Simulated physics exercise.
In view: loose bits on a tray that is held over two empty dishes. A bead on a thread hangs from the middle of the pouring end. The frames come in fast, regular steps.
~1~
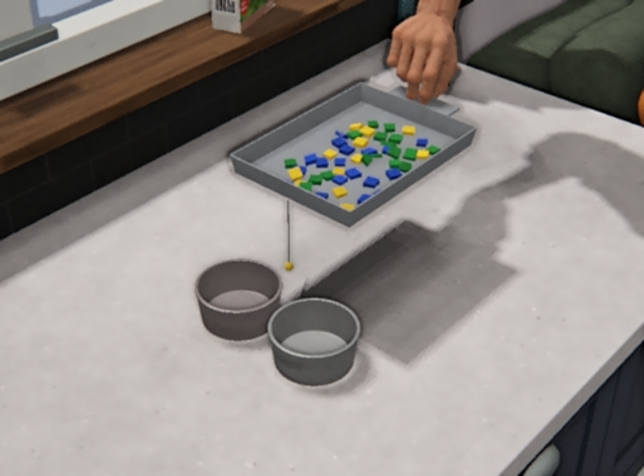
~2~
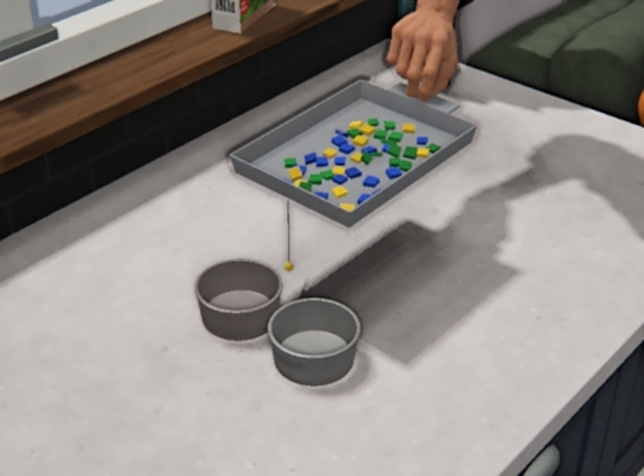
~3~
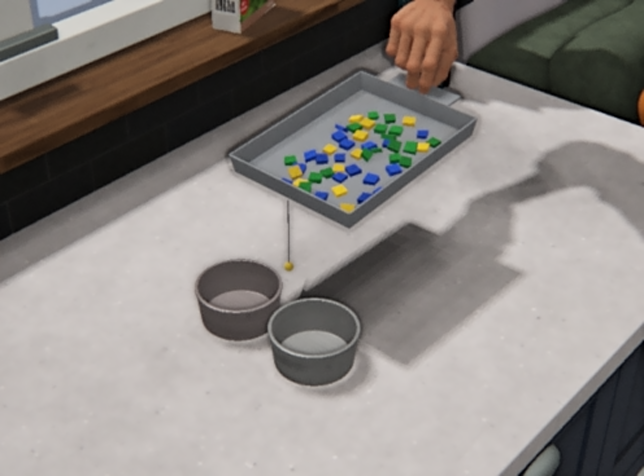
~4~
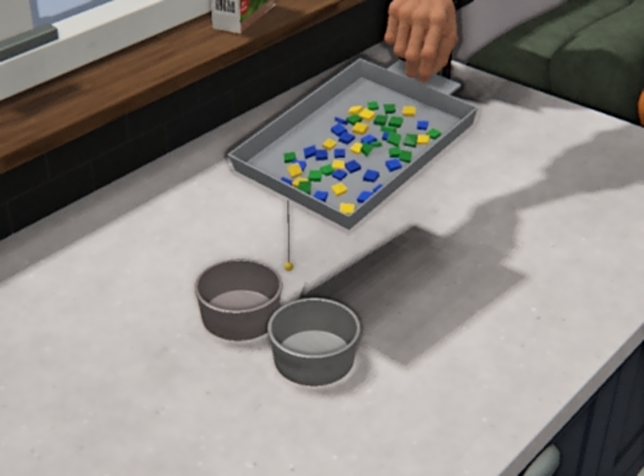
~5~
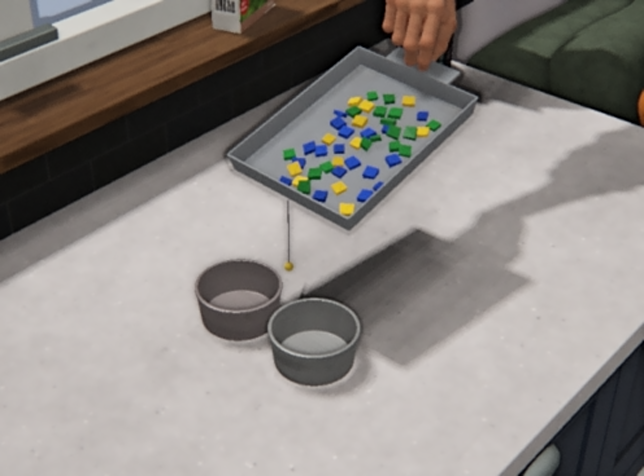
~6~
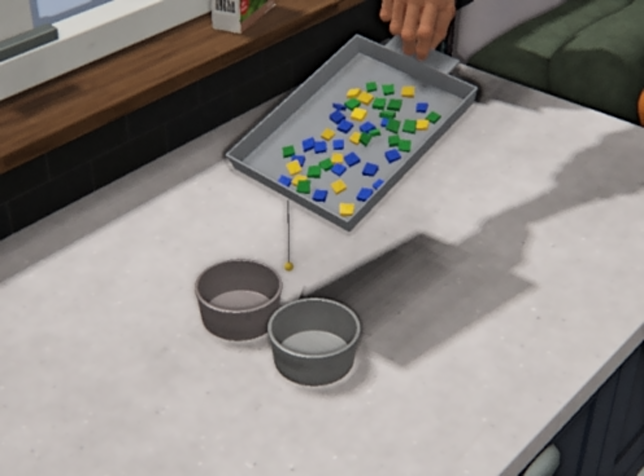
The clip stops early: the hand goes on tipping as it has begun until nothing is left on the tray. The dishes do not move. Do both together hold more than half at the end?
Caught overall: More than half.
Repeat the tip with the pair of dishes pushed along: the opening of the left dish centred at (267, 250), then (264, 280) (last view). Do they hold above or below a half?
The first try: Not half. The second: The larger part.
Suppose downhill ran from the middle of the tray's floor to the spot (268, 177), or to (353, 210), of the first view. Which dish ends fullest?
The first try: Left. The second: The right dish.
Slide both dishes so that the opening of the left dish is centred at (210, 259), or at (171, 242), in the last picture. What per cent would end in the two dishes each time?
Roughly 50 per cent, and 10 per cent.
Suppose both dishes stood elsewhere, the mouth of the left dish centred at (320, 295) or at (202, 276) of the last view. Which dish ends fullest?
The first try: The dish on the left. The second: Right.
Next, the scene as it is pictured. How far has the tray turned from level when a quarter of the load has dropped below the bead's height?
At some 110 degrees.
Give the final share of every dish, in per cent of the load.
The left dish has 10 per cent, the right dish has 70.
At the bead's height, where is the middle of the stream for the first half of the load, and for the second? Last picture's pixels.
At about (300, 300), then at (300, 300).
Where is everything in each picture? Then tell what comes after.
In the first frame, corners of the pouring end near (235, 155) and (350, 209), level; middle of the load near (358, 160), mosaic tiles; left dish near (210, 318); right dish near (285, 362); bead on its thread near (289, 267).
In the second frame, corners of the pouring end near (235, 155) and (349, 209), level; middle of the load near (358, 158).
In the third frame, corners of the pouring end near (234, 154) and (349, 211), tipped barely, lowest at the right corner; middle of the load near (358, 155).
In the fourth frame, corners of the pouring end near (233, 154) and (348, 213), tipped a little, lowest at the right corner; middle of the load near (358, 149).
In the fifth frame, corners of the pouring end near (232, 154) and (348, 215), tipped a little, lowest at the right corner; middle of the load near (358, 144).
In the sixth frame, corners of the pouring end near (231, 154) and (347, 217), tipped clearly, lowest at the right corner; middle of the load near (357, 139); left dish near (210, 318); right dish near (285, 362).
Shortly afterwards, tray tipped steeply; the whole lot on the tray.
Next, tray tipped past a quarter turn; the bulk on the tray; a little in the right dish; a little in the air.
Some moments later, tray tipped past a quarter turn; near two thirds in the right dish; a little in the left dish; near a quarter outside both.
In the end, tray tipped past a quarter turn; near two thirds in the right dish; a little in the left dish; near a quarter outside both.
